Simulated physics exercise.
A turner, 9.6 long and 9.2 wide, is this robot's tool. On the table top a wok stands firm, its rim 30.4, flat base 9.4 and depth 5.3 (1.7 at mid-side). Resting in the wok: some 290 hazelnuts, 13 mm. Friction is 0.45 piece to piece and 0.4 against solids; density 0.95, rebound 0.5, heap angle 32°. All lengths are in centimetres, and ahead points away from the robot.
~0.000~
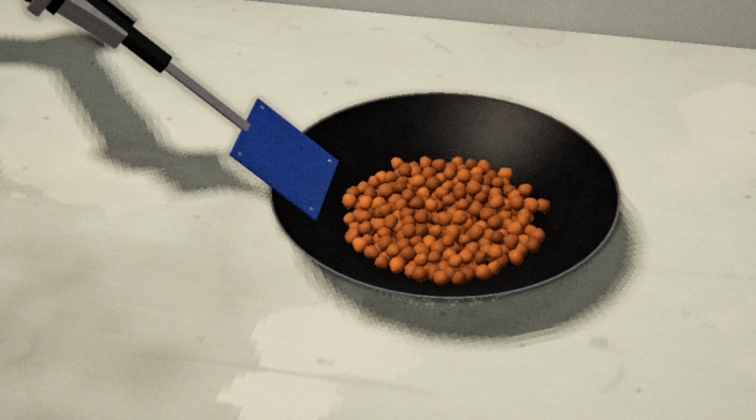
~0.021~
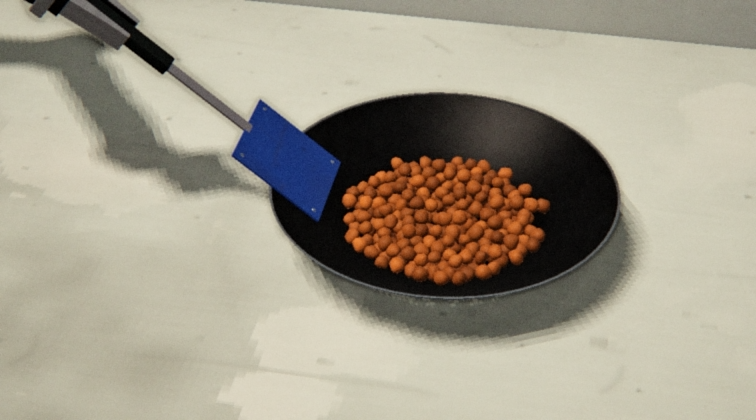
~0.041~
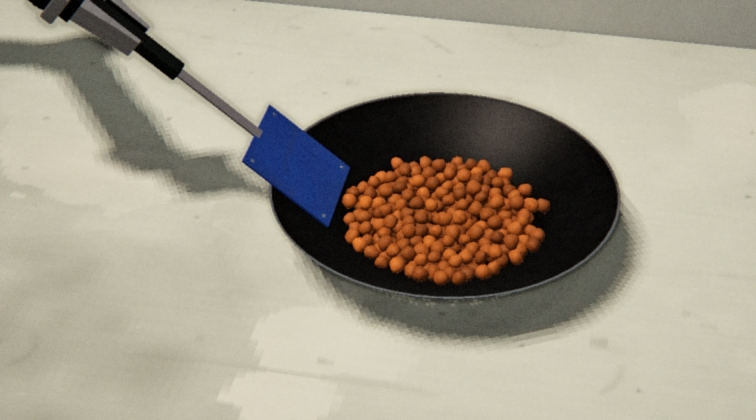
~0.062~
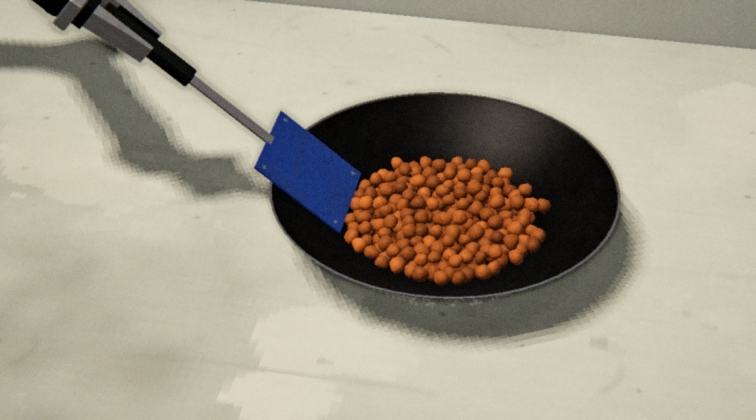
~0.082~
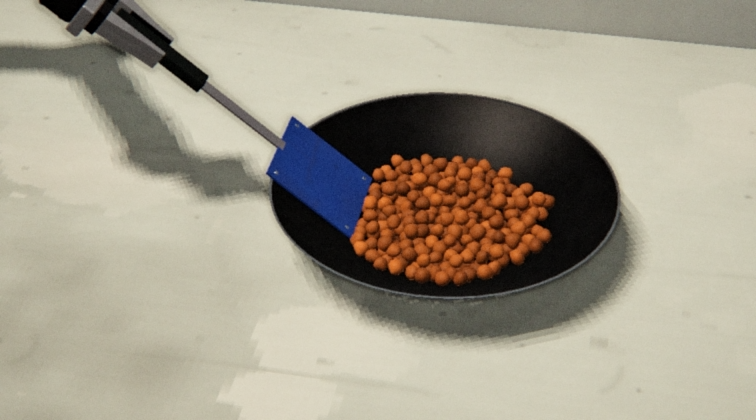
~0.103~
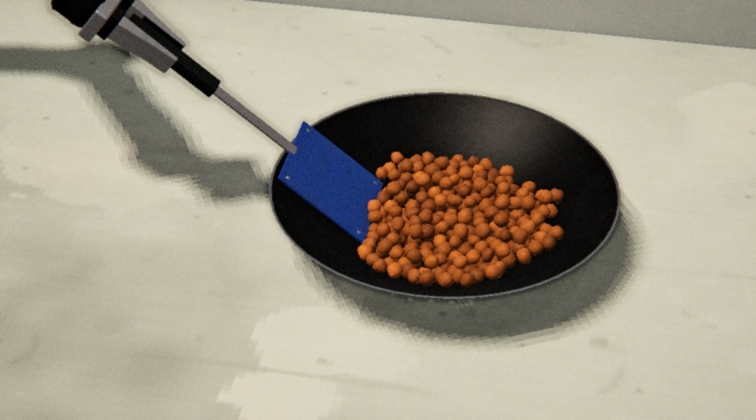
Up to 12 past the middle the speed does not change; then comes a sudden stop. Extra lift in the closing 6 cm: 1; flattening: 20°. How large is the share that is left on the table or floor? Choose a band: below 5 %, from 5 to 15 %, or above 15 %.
Above 15 %.
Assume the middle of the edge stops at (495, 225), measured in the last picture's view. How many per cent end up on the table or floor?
Close to 0 per cent finishes on the table or floor.
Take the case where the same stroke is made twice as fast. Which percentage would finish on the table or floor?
Estimated share: Some 55 %.
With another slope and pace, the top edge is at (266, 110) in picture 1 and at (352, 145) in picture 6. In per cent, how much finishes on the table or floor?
I'd put it at roughly 55 per cent.
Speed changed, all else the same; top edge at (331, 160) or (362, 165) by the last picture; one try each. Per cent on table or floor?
Estimates: Near 50 %, near 65 %.
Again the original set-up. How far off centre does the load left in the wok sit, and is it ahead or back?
Offset: About 4.5 cm, ahead.
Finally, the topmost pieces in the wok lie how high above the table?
7.0 cm.
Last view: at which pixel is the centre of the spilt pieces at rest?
The centre sits at roughly (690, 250).
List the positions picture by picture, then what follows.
In the first frame, the turner top edge at (244, 125), sloping 39°; upper third of the load around (443, 206), from x 350 to 545, top at y 165; 291 in the wok.
In the second frame, the turner top edge at (246, 127), sloping 39°; upper third of the load around (443, 206), from x 350 to 545, top at y 165.
In the third frame, the turner top edge at (256, 132), sloping 39°; upper third of the load around (443, 206), from x 350 to 545, top at y 165.
In the fourth frame, the turner top edge at (268, 138), sloping 39°; upper third of the load around (445, 208), from x 350 to 545, top at y 165.
In the fifth frame, the turner top edge at (279, 144), sloping 39°; upper third of the load around (450, 205), from x 360 to 545, top at y 160.
In the sixth frame, the turner top edge at (291, 149), sloping 39°; upper third of the load around (462, 213), from x 365 to 555, top at y 160; 291 in the wok.
After 0.24 s, sloping 39°, highest piece 5 above the table; 291 in the wok.
After 0.38 s, sloping 34°, highest piece 7 above the table; 288 in the wok, 3 on the blade or in flight.
After 0.64 s, sloping 19°, highest piece 7 above the table; 214 in the wok, 75 on the table or floor, 2 on the blade or in flight.
After 1.69 s, sloping 19°, highest piece 7 above the table; 213 in the wok, 78 on the table or floor.
In the end, 213 in the wok, 78 on the table or floor. That is 27 % on the table or floor.
